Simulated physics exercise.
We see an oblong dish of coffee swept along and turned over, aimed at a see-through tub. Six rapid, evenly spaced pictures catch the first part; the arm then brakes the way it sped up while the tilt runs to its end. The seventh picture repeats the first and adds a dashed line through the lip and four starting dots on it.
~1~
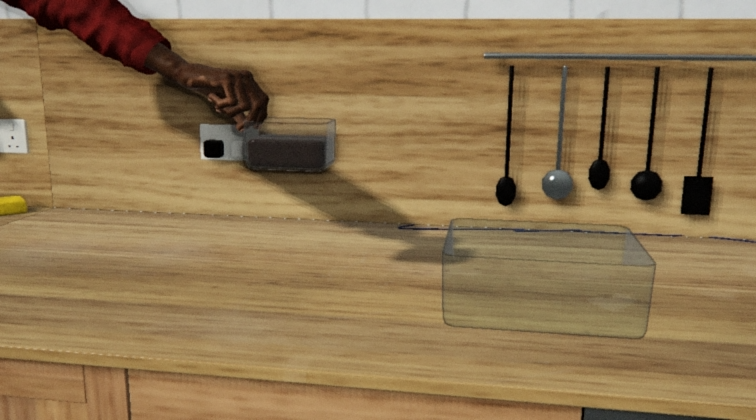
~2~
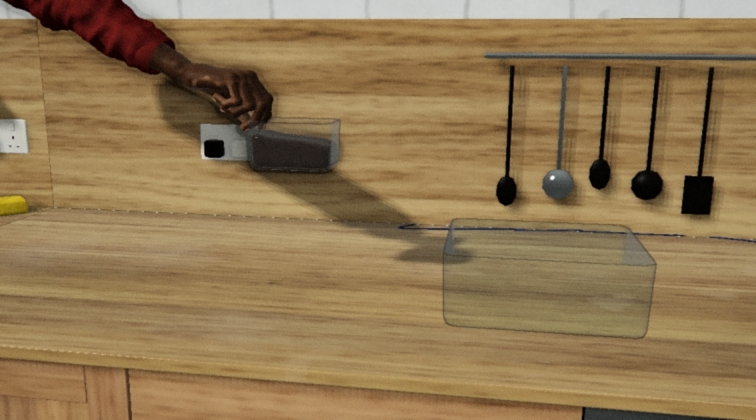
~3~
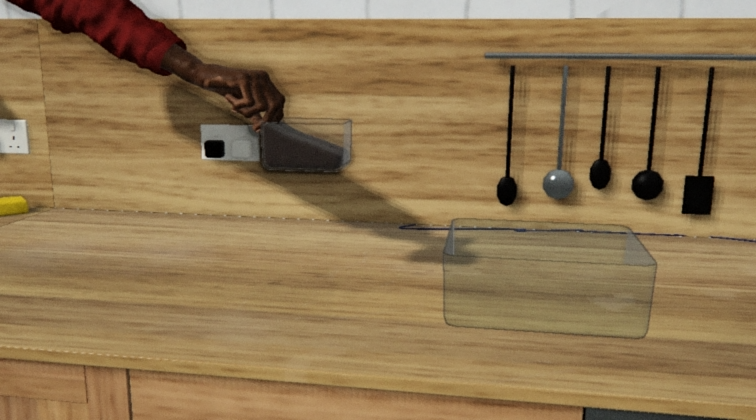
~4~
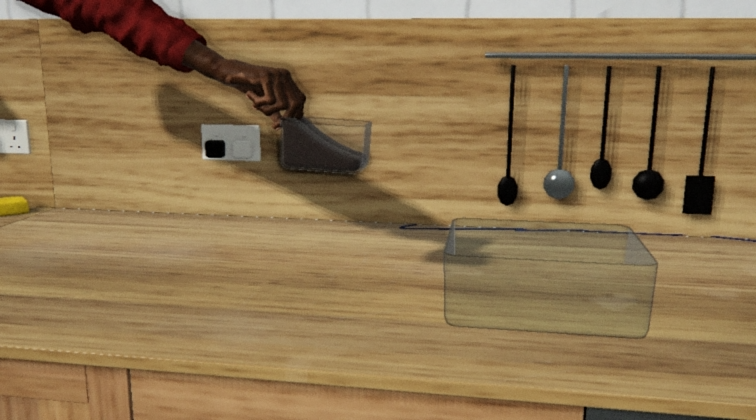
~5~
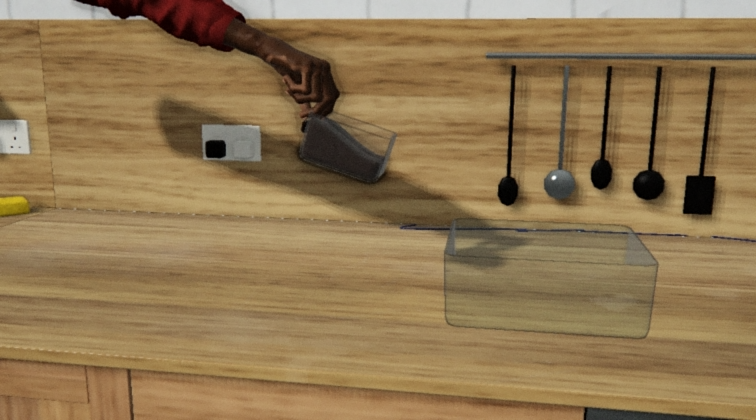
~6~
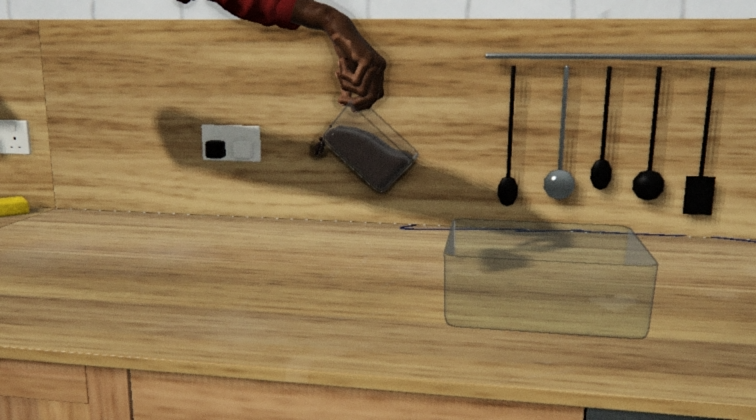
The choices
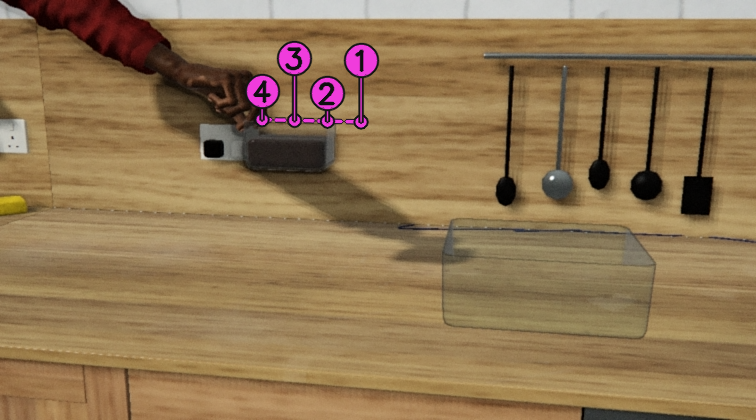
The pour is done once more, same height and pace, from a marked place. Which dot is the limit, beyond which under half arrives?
Choose 3.
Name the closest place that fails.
The answer is 4.
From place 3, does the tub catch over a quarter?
Yes, clearly.
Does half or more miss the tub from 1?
No.
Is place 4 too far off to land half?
Yes.
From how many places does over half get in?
Three of them.
On the marked copy, 1 at (361, 122); 2 at (327, 121); 3 at (294, 120); 4 at (262, 119).
With 1, about 86 % lands in the tub, 4 % falls short and 10 % goes beside or beyond.
With 2, about 82 % lands in the tub, 4 % falls short and 14 % goes beside or beyond.
With 3, about 67 % lands in the tub, 23 % falls short and 10 % goes beside or beyond.
With 4, about 30 % lands in the tub, 63 % falls short and 7 % goes beside or beyond.
